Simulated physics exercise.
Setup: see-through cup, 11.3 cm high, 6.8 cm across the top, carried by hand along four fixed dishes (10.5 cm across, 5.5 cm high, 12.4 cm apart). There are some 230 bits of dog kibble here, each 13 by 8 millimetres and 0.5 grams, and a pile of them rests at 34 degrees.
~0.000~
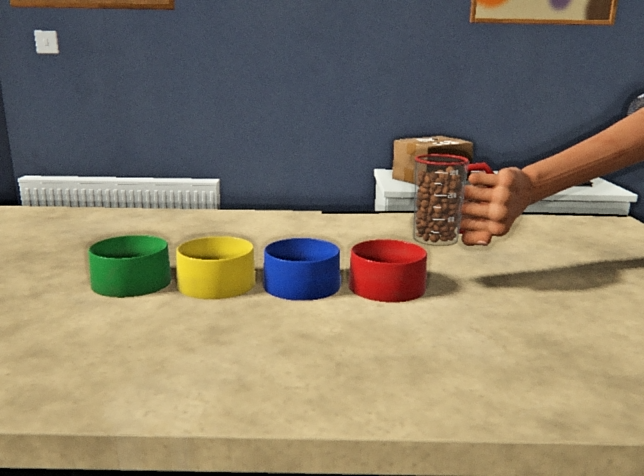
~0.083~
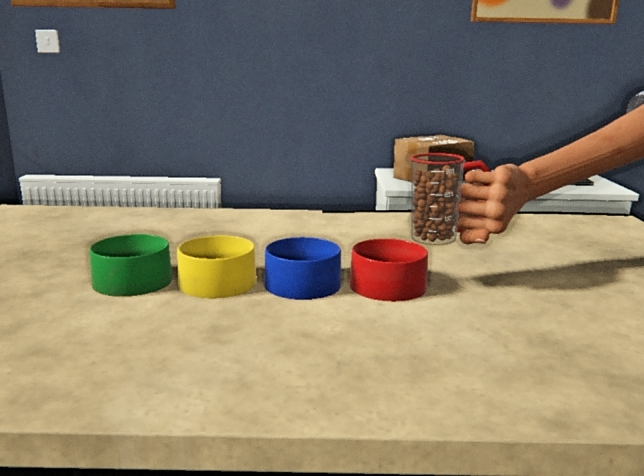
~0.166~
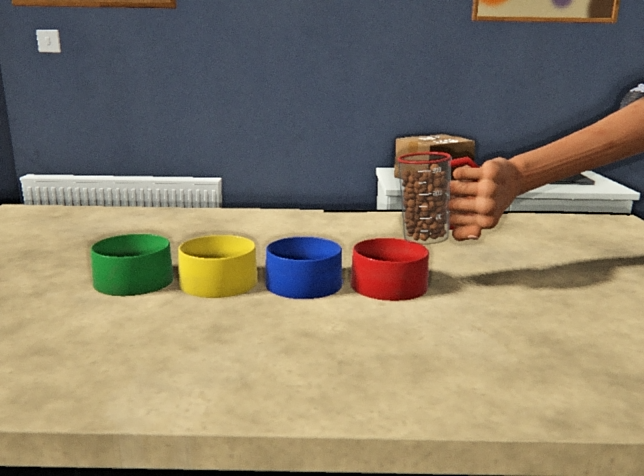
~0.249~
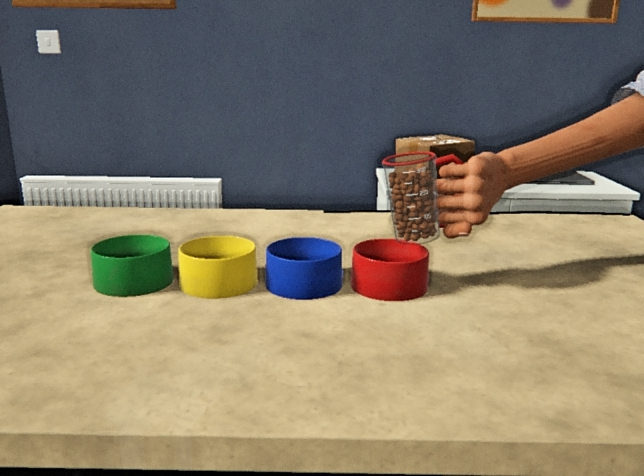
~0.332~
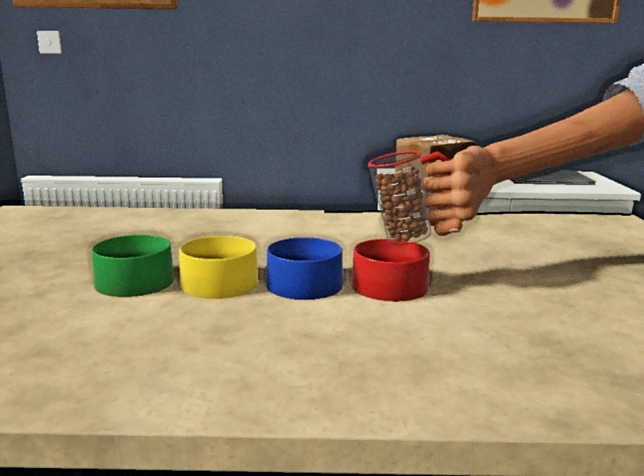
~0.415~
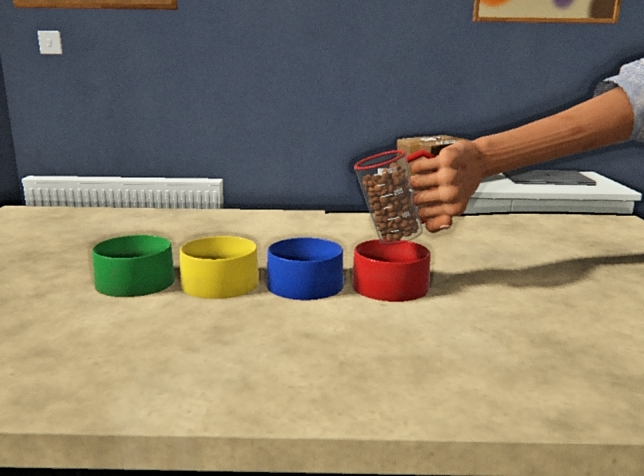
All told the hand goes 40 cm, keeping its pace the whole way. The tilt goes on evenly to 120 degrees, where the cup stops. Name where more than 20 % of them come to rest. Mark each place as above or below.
Marks: Red dish below, blue dish below, green dish above, yellow dish below, counter below.
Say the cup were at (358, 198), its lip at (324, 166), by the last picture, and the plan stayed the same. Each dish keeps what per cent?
Dish by dish: Red 0 per cent, blue 0 per cent, green 100 per cent, yellow 0 per cent.
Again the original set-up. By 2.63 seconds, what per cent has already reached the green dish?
I'd put it at about 75 % by that time.
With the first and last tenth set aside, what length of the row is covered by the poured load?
I'd put it near 6 cm.
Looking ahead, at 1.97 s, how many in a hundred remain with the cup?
100 %.
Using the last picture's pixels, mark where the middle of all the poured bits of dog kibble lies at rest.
Around (126, 267).
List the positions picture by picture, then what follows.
Cup at (439, 200), tilt 0 degrees, lip at (417, 159), moved 0.0 cm; middle of the pieces at (438, 204); red dish at (389, 251); blue dish at (302, 250); yellow dish at (215, 248); green dish at (129, 247), in the first frame.
Cup at (435, 199), tilt 1 degrees, lip at (412, 159), moved 0.6 cm; middle of the pieces at (435, 203), in the second frame.
Cup at (425, 198), tilt 5 degrees, lip at (399, 160), moved 2.1 cm; middle of the pieces at (425, 202), in the third frame.
Cup at (413, 199), tilt 10 degrees, lip at (384, 162), moved 3.8 cm; middle of the pieces at (413, 202), in the fourth frame.
Cup at (402, 198), tilt 14 degrees, lip at (370, 165), moved 5.4 cm; middle of the pieces at (402, 202), in the fifth frame.
Cup at (391, 199), tilt 18 degrees, lip at (356, 167), moved 7.1 cm; middle of the pieces at (391, 202); red dish at (392, 251); blue dish at (305, 249); yellow dish at (219, 248); green dish at (132, 247). Its pace works out near 50 degrees a second; the hand travels 20 cm a second, in the sixth frame.
After 1.35 s, tilt 65 degrees; cup holds 100 %.
After 1.97 s, tilt 97 degrees; cup holds 100 %.
Then, at 2.63 s, tilt 120 degrees; cup holds 25 %, green 75 %.
In the end, at 3.4 s, red 0 %, blue 0 %, green 95 %, yellow 0 %, counter 5 %.
